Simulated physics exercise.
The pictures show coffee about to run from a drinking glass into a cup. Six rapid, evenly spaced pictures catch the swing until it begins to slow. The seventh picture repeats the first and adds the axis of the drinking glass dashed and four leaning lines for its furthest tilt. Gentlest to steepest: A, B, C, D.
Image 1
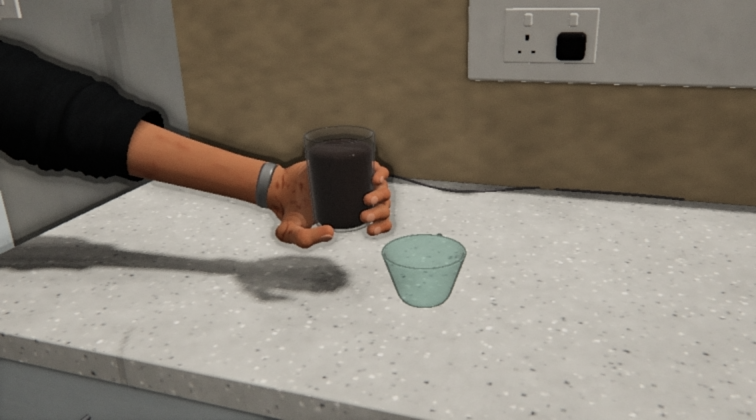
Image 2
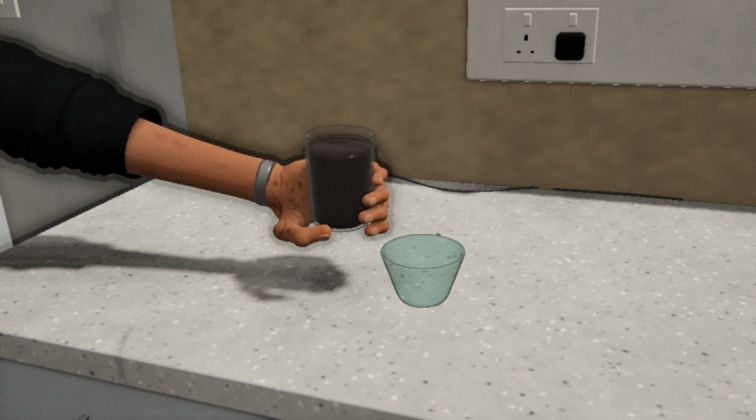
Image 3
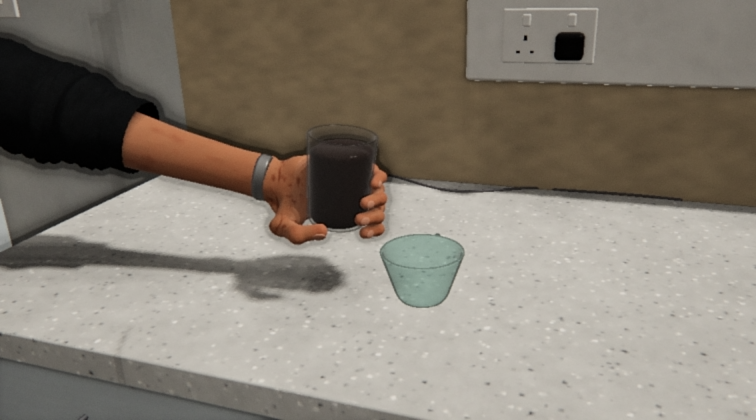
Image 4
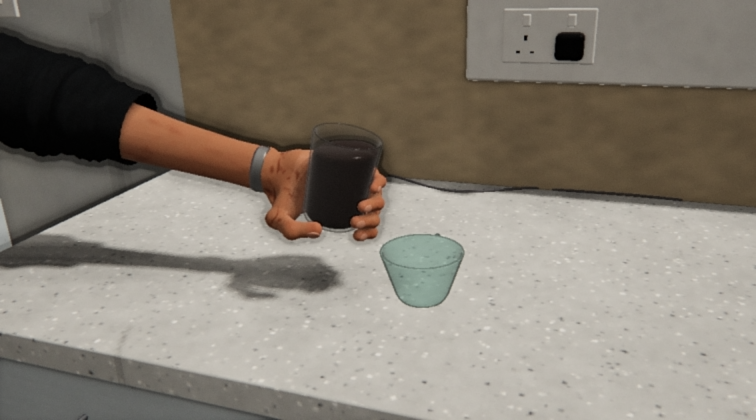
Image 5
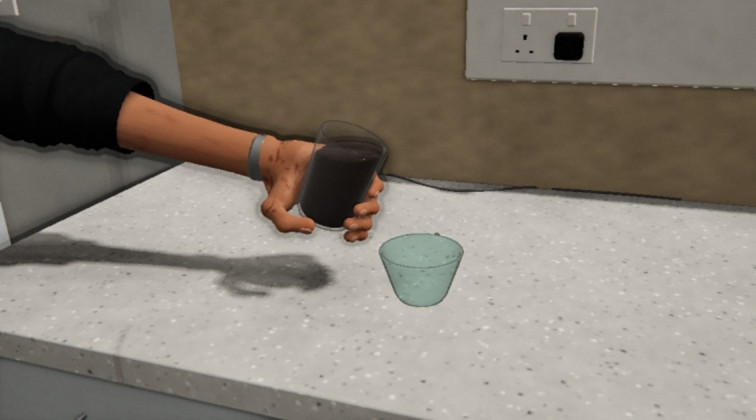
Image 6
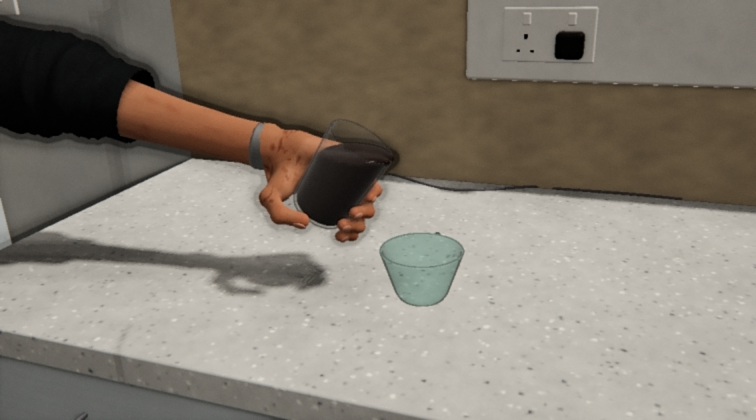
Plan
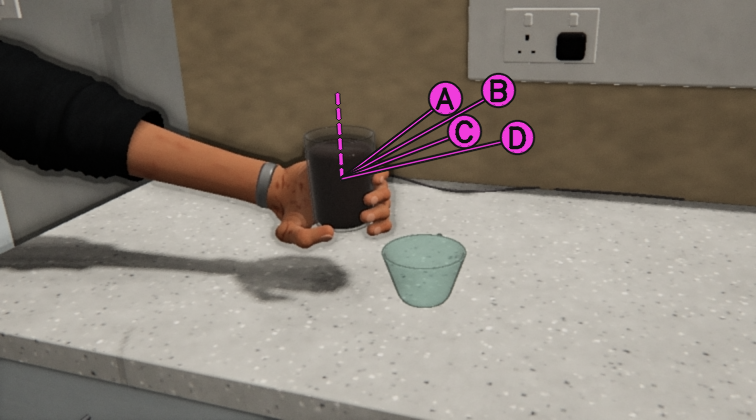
On a speckled pale countertop below a wall socket, a hand reaching in from the left holds a glass of dark liquid upright, beside a small greenish cup. The hand then gradually tilts the glass to the right, and the liquid shifts up to the rim.
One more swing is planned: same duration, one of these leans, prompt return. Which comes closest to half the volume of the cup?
The answer is line C.
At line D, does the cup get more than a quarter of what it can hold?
Yes, it does.
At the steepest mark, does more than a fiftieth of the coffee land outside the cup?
Yes.
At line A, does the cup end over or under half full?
Under.
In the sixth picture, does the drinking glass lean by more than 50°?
No, it does not.
On the marked copy, A at (432, 109); B at (484, 99); C at (448, 137); D at (501, 141).
If A is chosen, the cup ends with about 26 % of what it can hold.
If B is chosen, the cup ends with about 39 % of what it can hold.
If C is chosen, the cup ends with about 53 % of what it can hold.
If D is chosen, the cup ends with about 62 % of what it can hold; 8 % of the coffee is spilt.
